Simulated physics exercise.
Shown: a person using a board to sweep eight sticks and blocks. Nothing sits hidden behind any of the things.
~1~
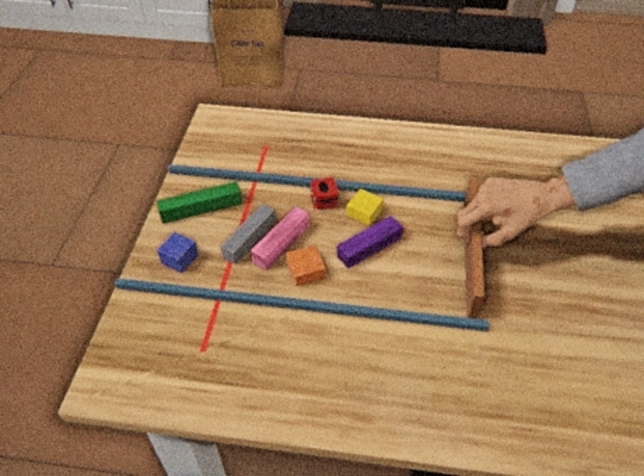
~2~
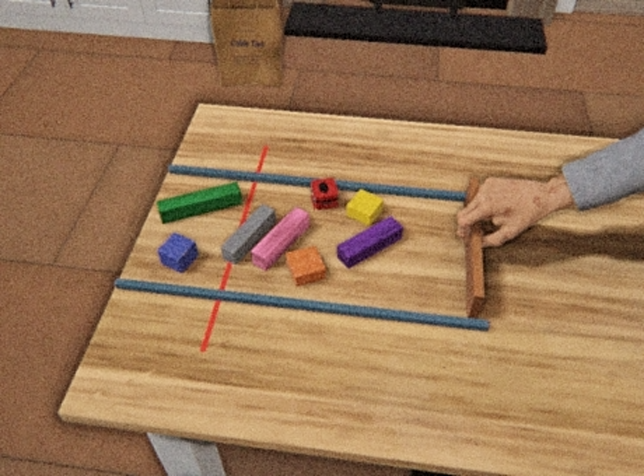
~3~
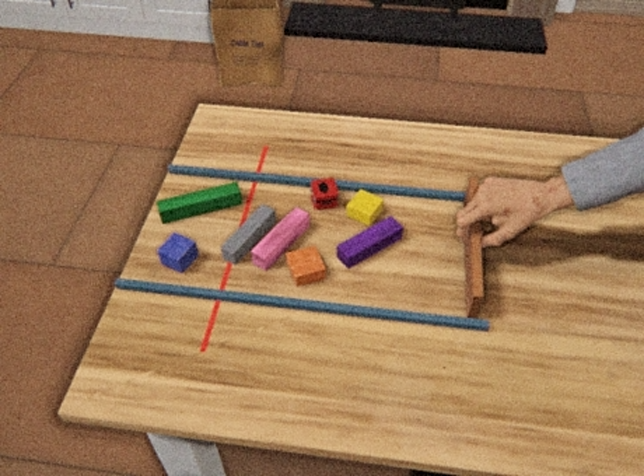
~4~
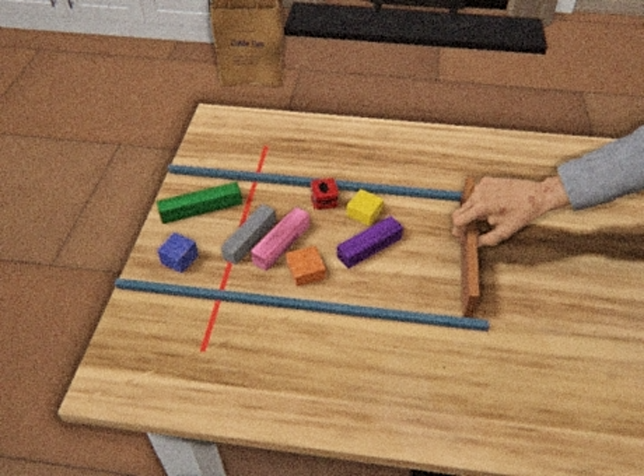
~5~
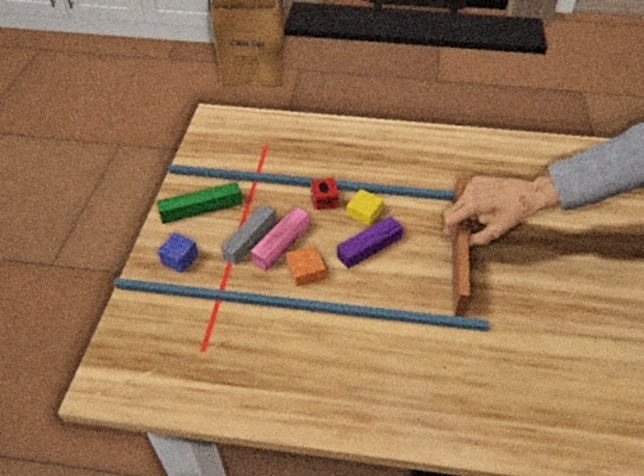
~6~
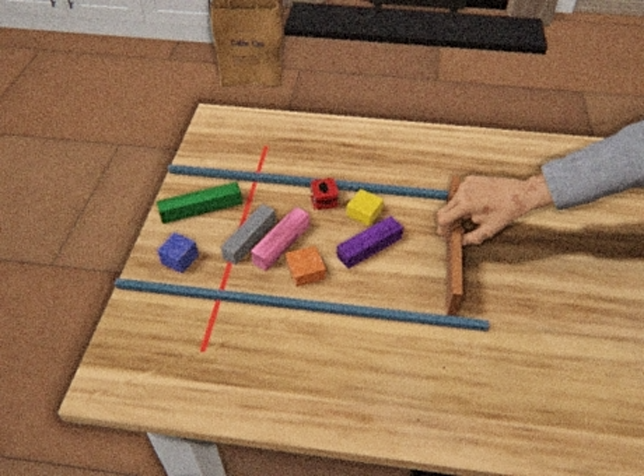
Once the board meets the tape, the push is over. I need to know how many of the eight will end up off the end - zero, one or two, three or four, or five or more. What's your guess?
I'd say zero.
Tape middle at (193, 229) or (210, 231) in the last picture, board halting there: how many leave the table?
First try 1, second try 0.
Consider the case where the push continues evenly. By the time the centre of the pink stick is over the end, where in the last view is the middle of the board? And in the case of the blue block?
Pink stick over the end: About (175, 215). Blue block over the end: About (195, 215).
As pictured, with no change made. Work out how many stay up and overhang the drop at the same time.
1, I think.
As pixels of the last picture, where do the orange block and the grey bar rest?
The orange block settles near (204, 270); as for the grey bar, near (190, 225).
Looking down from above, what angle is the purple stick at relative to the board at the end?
It measures close to 0 degrees.
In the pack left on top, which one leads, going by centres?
Closest at the end: The green stick.
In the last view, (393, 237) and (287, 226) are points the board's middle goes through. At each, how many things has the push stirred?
1, then 6.
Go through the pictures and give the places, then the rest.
The first frame shows blue block (178, 252); green stick (200, 202); grey bar (249, 234); board (473, 245); tape (239, 234).
The second frame shows green stick (200, 202); board (473, 245).
The third frame shows grey bar (249, 234); purple stick (370, 242).
The fourth frame shows blue block (178, 253); yellow block (365, 208).
The fifth frame shows green stick (200, 202); pink stick (281, 238).
The sixth frame shows blue block (178, 253); green stick (200, 202); grey bar (249, 234); board (454, 243); tape (239, 234).
Soon after, none off yet; blue block at rest near (178, 253); green stick at rest near (200, 202); grey bar at rest near (249, 234).
At rest, the number that fall off is zero.
